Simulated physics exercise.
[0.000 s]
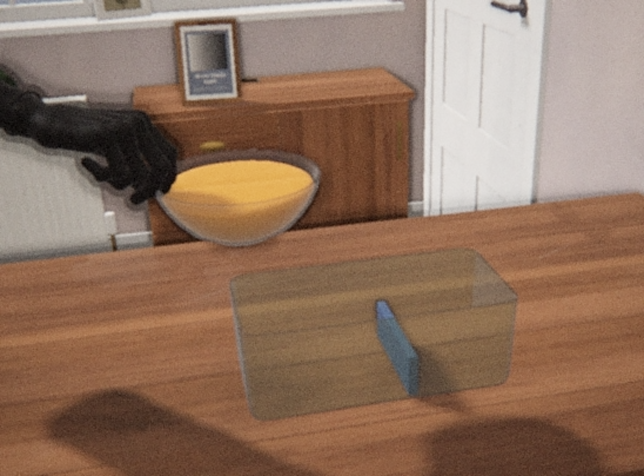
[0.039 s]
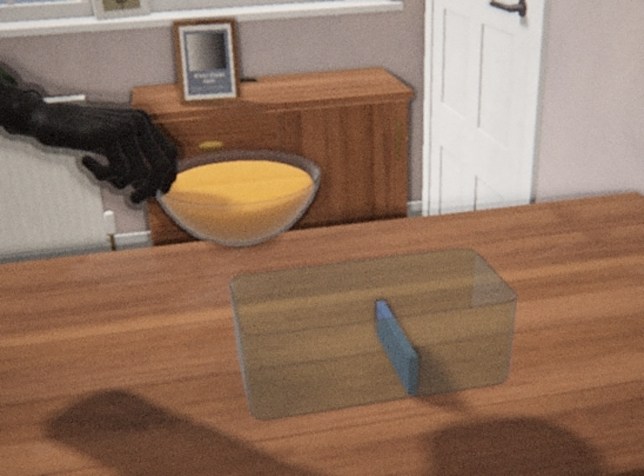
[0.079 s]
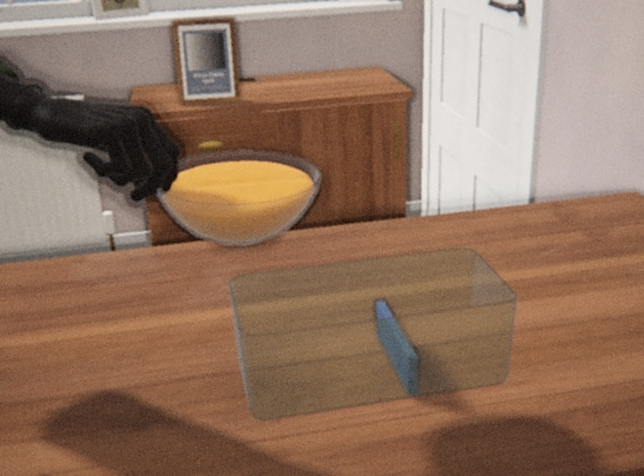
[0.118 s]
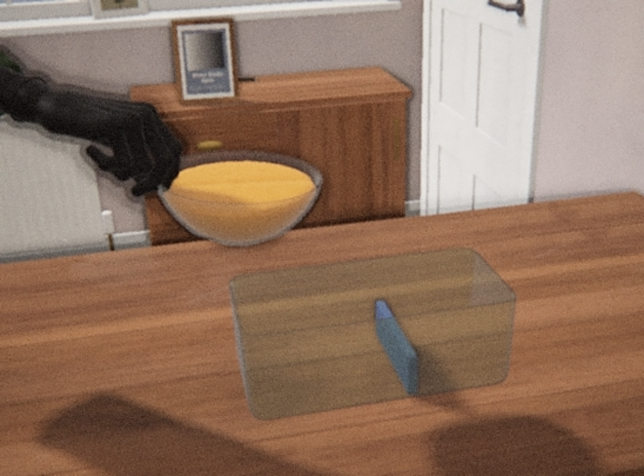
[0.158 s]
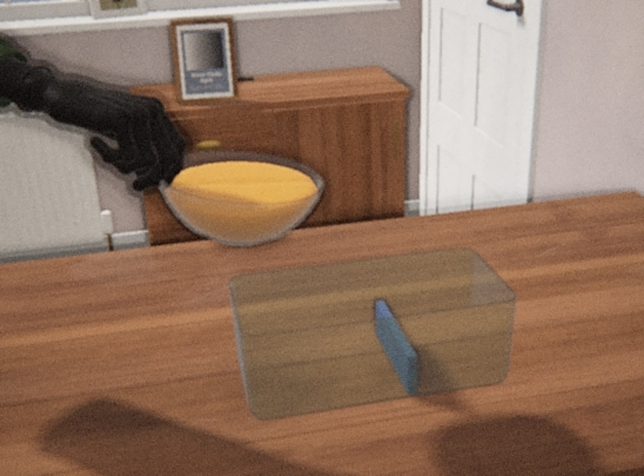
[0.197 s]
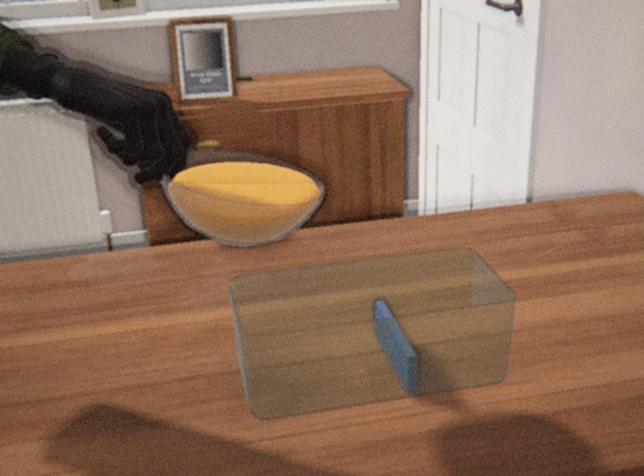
A black-gloved hand at the left holds a clear bowl of orange-yellow juice and tilts it gently rightwards, its right rim dipping slightly while the camera barely shifts. Below it, on a brown wooden tabletop, sits an empty, see-through oblong basin with a blue dividing wall inside. The room is seen from slightly above the table, with a wooden cabinet, framed picture and white door behind.
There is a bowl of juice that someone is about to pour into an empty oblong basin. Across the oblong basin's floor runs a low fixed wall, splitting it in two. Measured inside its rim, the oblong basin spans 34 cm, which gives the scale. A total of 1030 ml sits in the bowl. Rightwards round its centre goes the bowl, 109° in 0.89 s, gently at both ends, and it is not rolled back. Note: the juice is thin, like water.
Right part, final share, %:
9 %.
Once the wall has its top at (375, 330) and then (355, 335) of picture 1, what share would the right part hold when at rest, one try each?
Respectively 40 and 65 %.
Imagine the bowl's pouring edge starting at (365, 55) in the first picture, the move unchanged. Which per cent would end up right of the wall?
Then I'd expect something near 65 per cent.
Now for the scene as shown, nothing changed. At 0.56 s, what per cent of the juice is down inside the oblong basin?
About 36%.
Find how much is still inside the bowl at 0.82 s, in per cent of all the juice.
I reckon near 0 per cent still sits there.
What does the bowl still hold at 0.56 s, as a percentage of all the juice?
Roughly 22 per cent.
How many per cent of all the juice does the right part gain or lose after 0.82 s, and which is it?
It goes higher by about 3 %.
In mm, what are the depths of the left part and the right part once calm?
Final reading - left some 28 mm, right some 4 mm.
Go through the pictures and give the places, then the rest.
It leans 0°; its right rim is at (318, 169); the juice meets the walls at (159, 191) and (313, 176); the oblong basin's rim runs from (235, 307) to (496, 273); the wall's top is at (396, 329), in the first picture.
It leans 1°; its right rim is at (318, 170); the juice meets the walls at (159, 191) and (313, 176), in the second picture.
It leans 2°; its right rim is at (318, 172); the juice meets the walls at (160, 189) and (312, 177), in the third picture.
It leans 5°; its right rim is at (319, 175); the juice meets the walls at (161, 188) and (314, 179), in the fourth picture.
It leans 8°; its right rim is at (321, 180); the juice meets the walls at (164, 186) and (315, 181), in the fifth picture.
It leans 13°; its right rim is at (322, 186); the juice meets the walls at (166, 186) and (318, 182), in the sixth picture.
Then, 0.56 s in, the tilt is 75° and 21 per cent is still to pour, 33 is left of the wall and 2 right of it.
Then, 0.82 s in, the tilt is 107° and 0 per cent is still to pour, 84 is left of the wall and 6 right of it.
Then, 1.09 s in, the tilt is 109° and 0 per cent is still to pour, 83 is left of the wall and 9 right of it.
Then, 1.39 s in, the tilt is 109° and 0 per cent is still to pour, 83 is left of the wall and 9 right of it.
Finally, 83 per cent lies left of the wall, 9 right of it and 7 outside.
